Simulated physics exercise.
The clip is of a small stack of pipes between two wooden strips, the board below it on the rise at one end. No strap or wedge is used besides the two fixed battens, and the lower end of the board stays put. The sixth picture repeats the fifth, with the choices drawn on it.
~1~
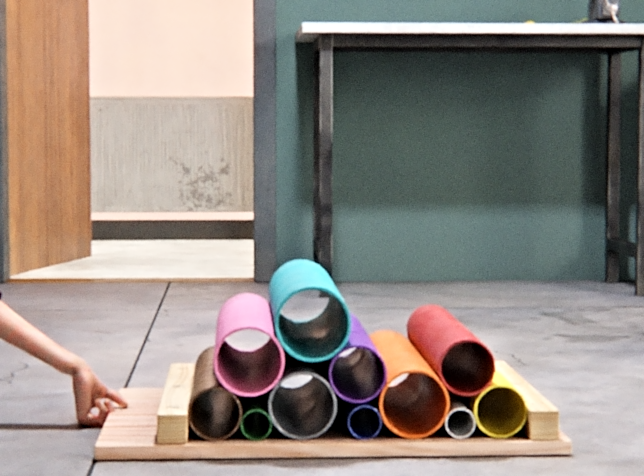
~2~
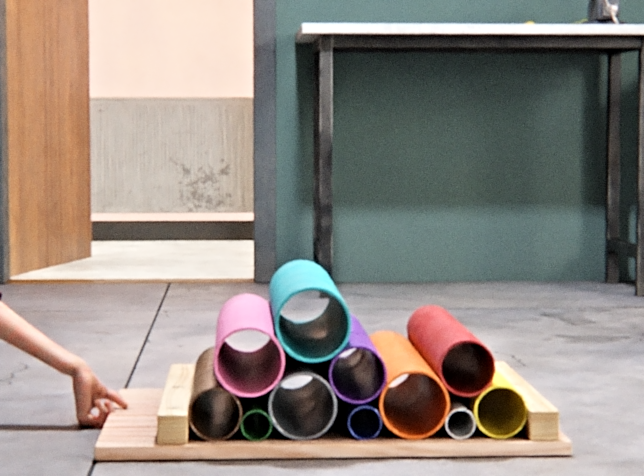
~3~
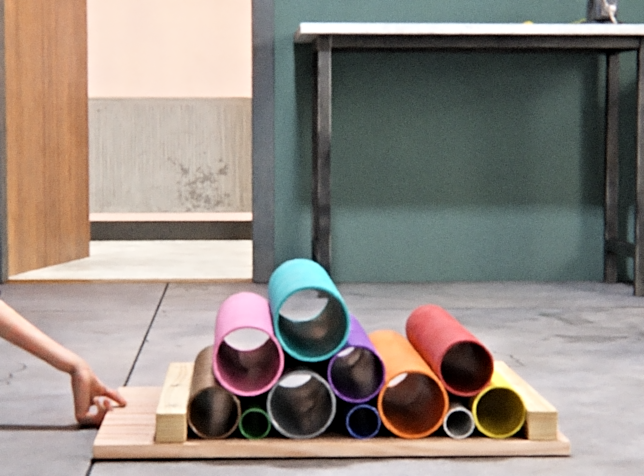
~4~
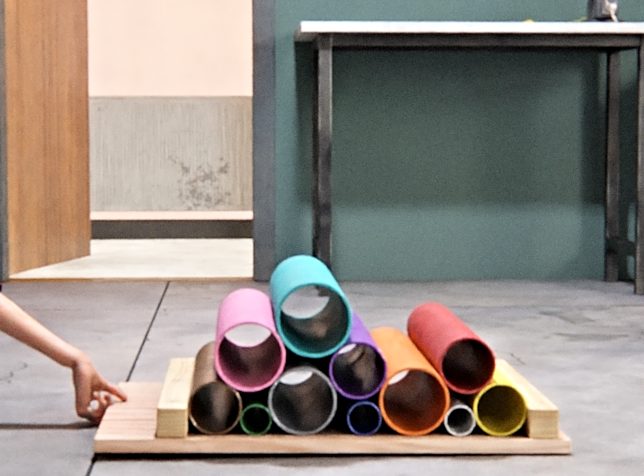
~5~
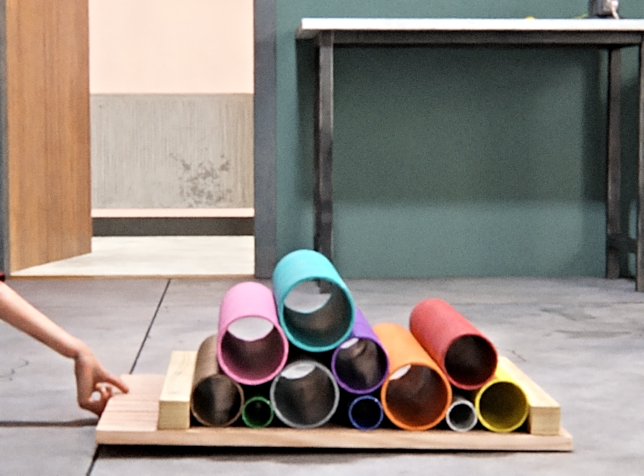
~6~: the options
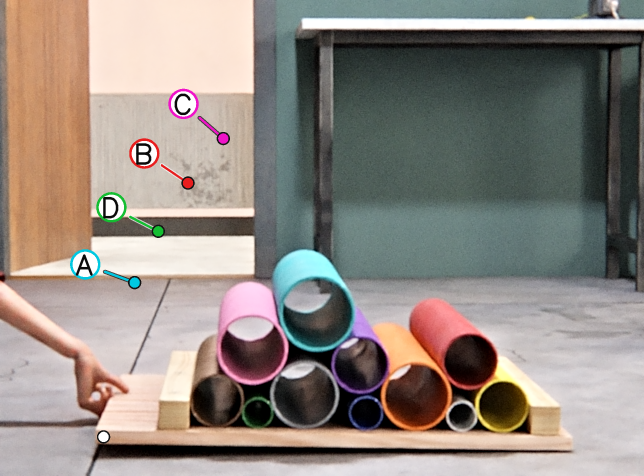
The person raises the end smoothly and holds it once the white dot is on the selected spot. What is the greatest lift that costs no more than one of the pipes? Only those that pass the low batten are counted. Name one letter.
Mark B is as high as it can go.
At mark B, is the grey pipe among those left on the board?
Yes, with B.
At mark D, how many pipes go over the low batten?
The count is none.
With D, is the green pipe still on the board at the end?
The green pipe: Yes.
On the marked copy, A at (135, 283); B at (188, 183); C at (224, 139); D at (158, 231); the white dot at (104, 437).
With B. Early on, board at 19°.
Further on, board at 34°.
At the end, board at 34°, none over the low batten.
As for the rest, A none over the low batten; C six over the low batten; D none over the low batten.
